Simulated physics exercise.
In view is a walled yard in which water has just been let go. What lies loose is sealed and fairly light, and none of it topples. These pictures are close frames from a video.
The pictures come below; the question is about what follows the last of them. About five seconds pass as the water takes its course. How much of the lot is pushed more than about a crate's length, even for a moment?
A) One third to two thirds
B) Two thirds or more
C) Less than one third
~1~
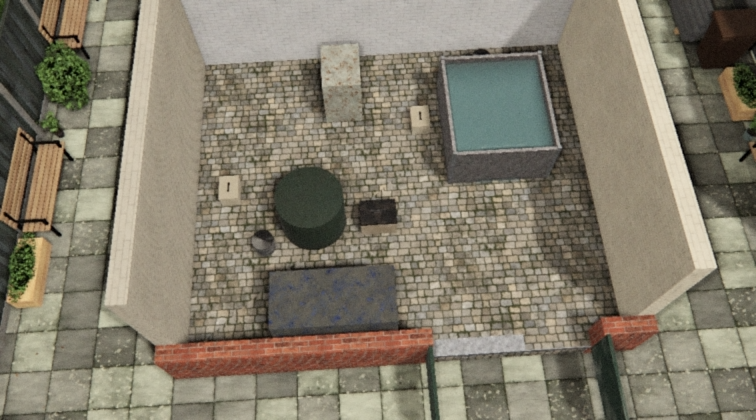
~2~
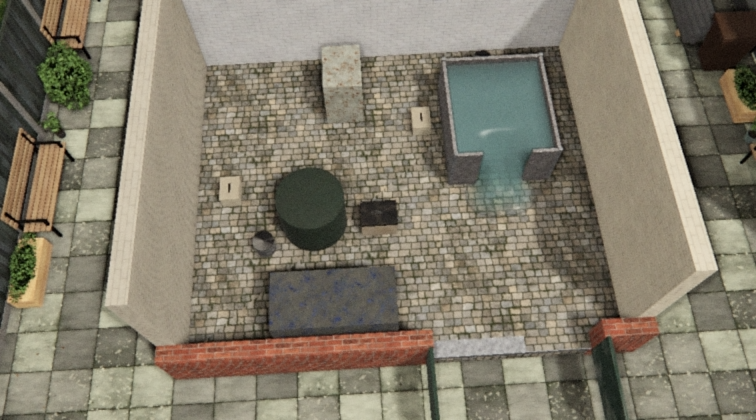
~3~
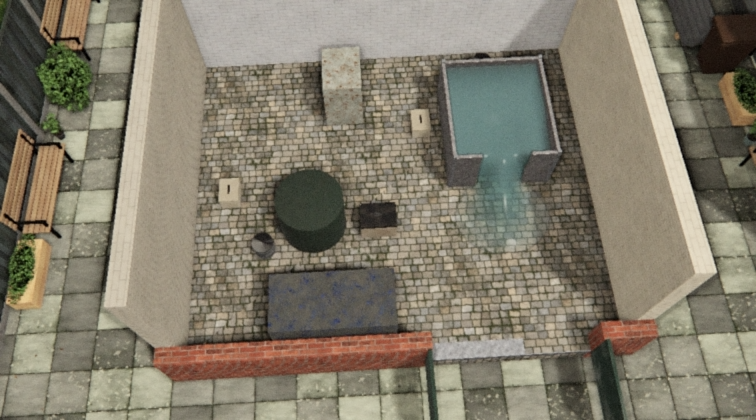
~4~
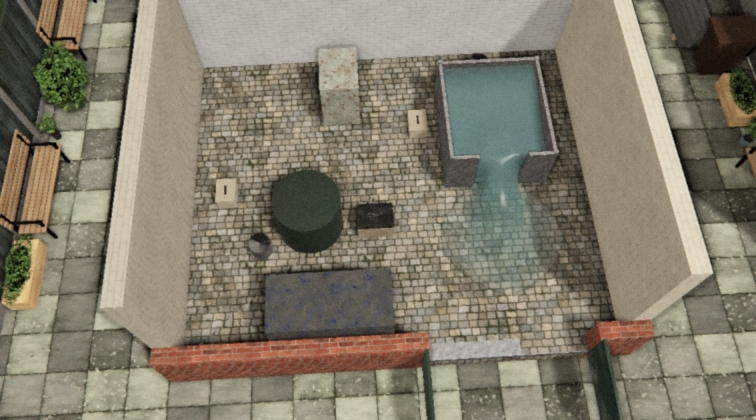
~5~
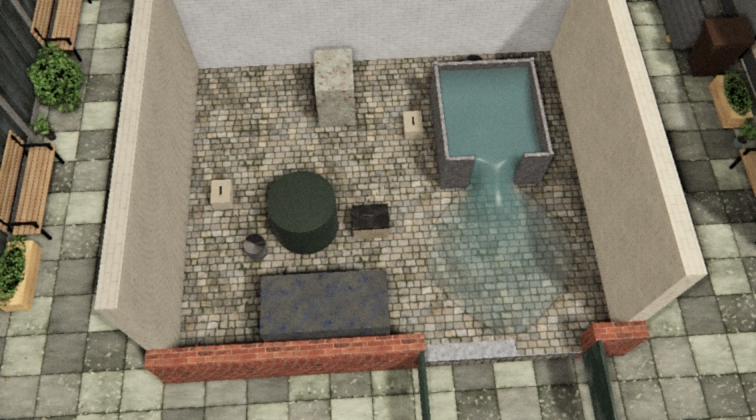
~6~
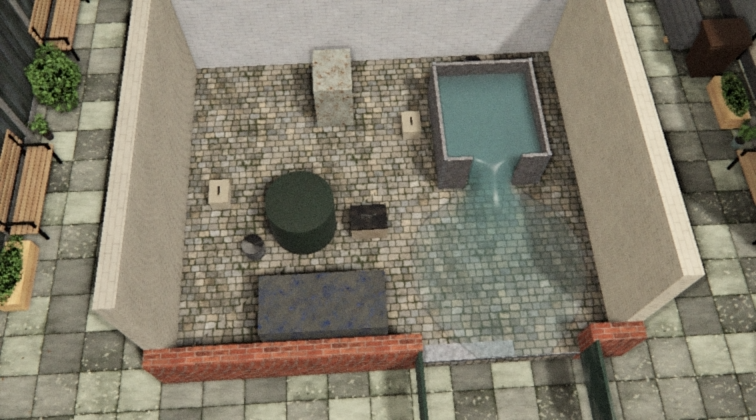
Less than one third (C).
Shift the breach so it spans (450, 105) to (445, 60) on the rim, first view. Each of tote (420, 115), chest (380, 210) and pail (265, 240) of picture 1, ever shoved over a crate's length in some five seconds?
Working through them in order, the first gets shoved clear, the second not displaced that far and the last not displaced that far.
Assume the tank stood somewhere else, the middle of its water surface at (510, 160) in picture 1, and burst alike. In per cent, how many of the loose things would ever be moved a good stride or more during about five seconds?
Estimate: Near 0 per cent of them.
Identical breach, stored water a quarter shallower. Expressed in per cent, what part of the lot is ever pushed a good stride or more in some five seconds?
Estimate: Around 0 in a hundred.
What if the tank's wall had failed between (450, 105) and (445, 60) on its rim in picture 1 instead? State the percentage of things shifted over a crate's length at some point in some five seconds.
Estimate: Roughly 60 per cent.
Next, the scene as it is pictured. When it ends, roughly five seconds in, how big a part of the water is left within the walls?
I'd put it close to 52 percent.
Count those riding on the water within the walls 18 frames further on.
The figure is 0.
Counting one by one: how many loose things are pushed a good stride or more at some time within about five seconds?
So, 0 of them.
A moment on, 0 of 5 are well off their spots; 0 afloat.
Next, 0 of 5 are well off their spots; 0 afloat.
Later, 0 of 5 are well off their spots; 0 afloat.
In the end, 0 of 5 are well off their spots, and 0 have been at some point; 0 afloat.
